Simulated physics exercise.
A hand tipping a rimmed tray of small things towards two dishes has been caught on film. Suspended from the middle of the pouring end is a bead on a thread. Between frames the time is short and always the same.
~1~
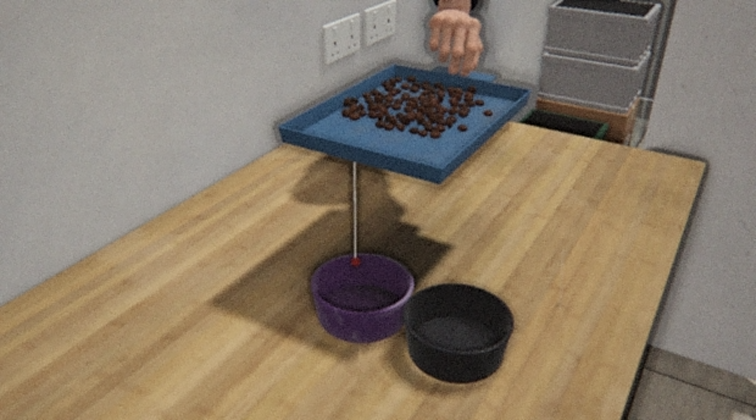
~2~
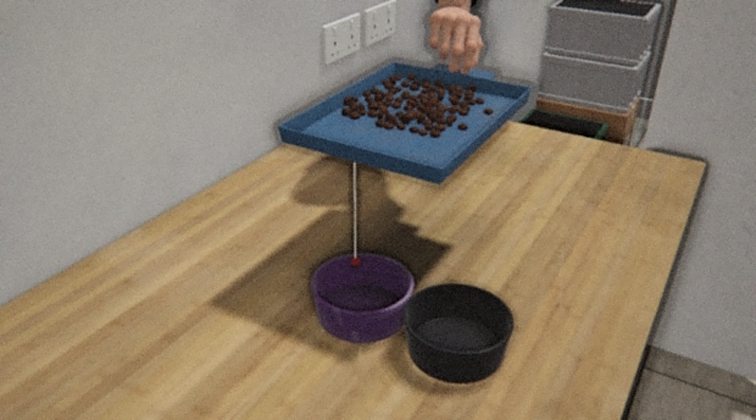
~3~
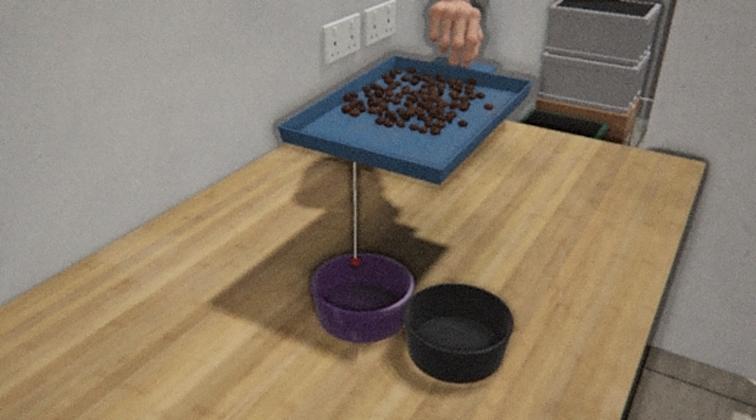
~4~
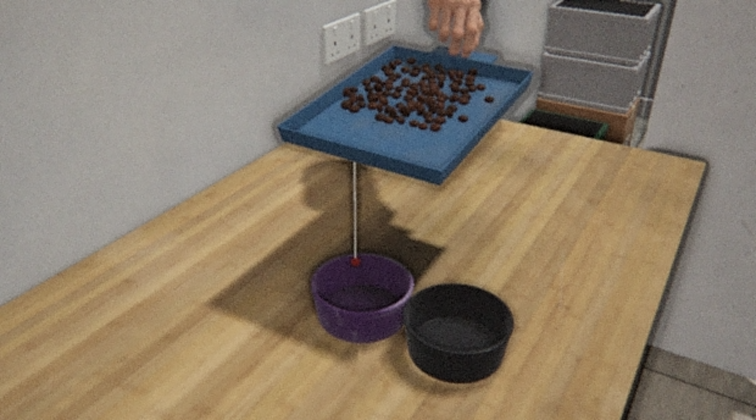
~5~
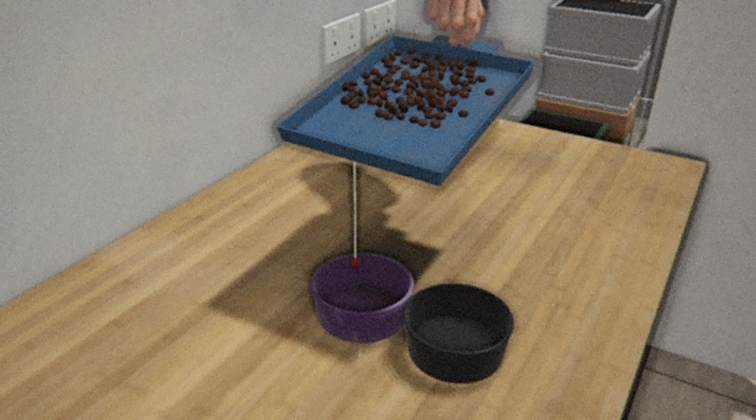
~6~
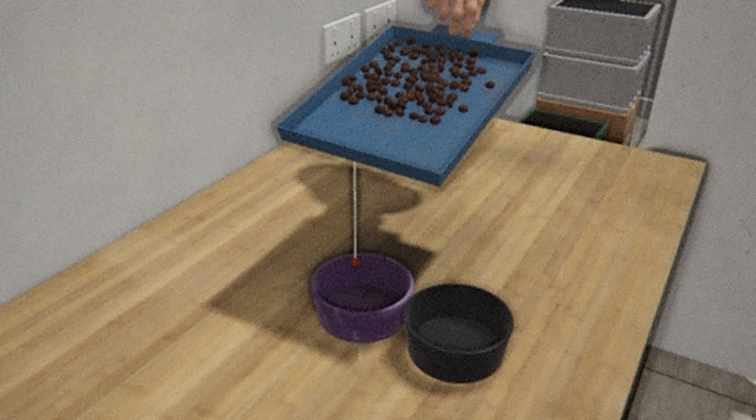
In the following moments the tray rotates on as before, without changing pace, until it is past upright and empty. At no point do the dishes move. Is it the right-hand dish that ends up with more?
I'd say the left dish gets the lion's share of it.
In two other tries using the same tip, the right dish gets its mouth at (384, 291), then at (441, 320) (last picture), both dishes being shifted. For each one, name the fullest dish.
The dish to the right; the dish to the left.
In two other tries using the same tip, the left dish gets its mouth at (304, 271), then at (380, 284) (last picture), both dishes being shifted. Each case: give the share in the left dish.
Close to 30 in a hundred, then close to 40 in a hundred.
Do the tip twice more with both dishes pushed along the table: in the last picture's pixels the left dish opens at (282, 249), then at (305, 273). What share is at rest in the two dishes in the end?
First case: Some 30 %; second case: Some 90 %.
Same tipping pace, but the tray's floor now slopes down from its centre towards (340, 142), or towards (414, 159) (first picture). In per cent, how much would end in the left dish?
The first try gives close to 10 percent; the next gives 20 percent.
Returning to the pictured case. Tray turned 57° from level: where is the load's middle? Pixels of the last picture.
In the last view, the load is centred close to (368, 146).
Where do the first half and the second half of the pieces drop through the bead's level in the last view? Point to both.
Points: About (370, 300), then about (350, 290).
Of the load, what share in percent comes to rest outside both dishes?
I'd put it at about 40 percent.
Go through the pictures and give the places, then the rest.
Corners of the pouring end at (282, 126) and (441, 167), level; middle of the load at (415, 104), flat chocolate drops; left dish at (336, 322); right dish at (434, 361); bead on its thread at (356, 262), in the first picture.
Corners of the pouring end at (282, 126) and (441, 167), level; middle of the load at (415, 102), in the second picture.
Corners of the pouring end at (281, 126) and (440, 168), tipped barely, lowest at the right corner; middle of the load at (415, 98), in the third picture.
Corners of the pouring end at (281, 126) and (440, 169), tipped a little, lowest at the right corner; middle of the load at (415, 91), in the fourth picture.
Corners of the pouring end at (280, 125) and (440, 170), tipped a little, lowest at the right corner; middle of the load at (415, 84), in the fifth picture.
Corners of the pouring end at (280, 125) and (439, 171), tipped a little, lowest at the right corner; middle of the load at (415, 78); left dish at (336, 322); right dish at (434, 361), in the sixth picture.
Soon after the last picture, tray tipped steeply; nearly all on the tray; a small part in the air.
A little later, tray tipped right over; about two thirds on the tray; a small part in the right dish; a small part in the left dish; a small part outside both; a small part in the air.
Later still, tray tipped past a quarter turn; a small part in the right dish; about a third in the left dish; about half outside both.
At rest, tray tipped past a quarter turn; a small part in the right dish; about a third in the left dish; about half outside both.
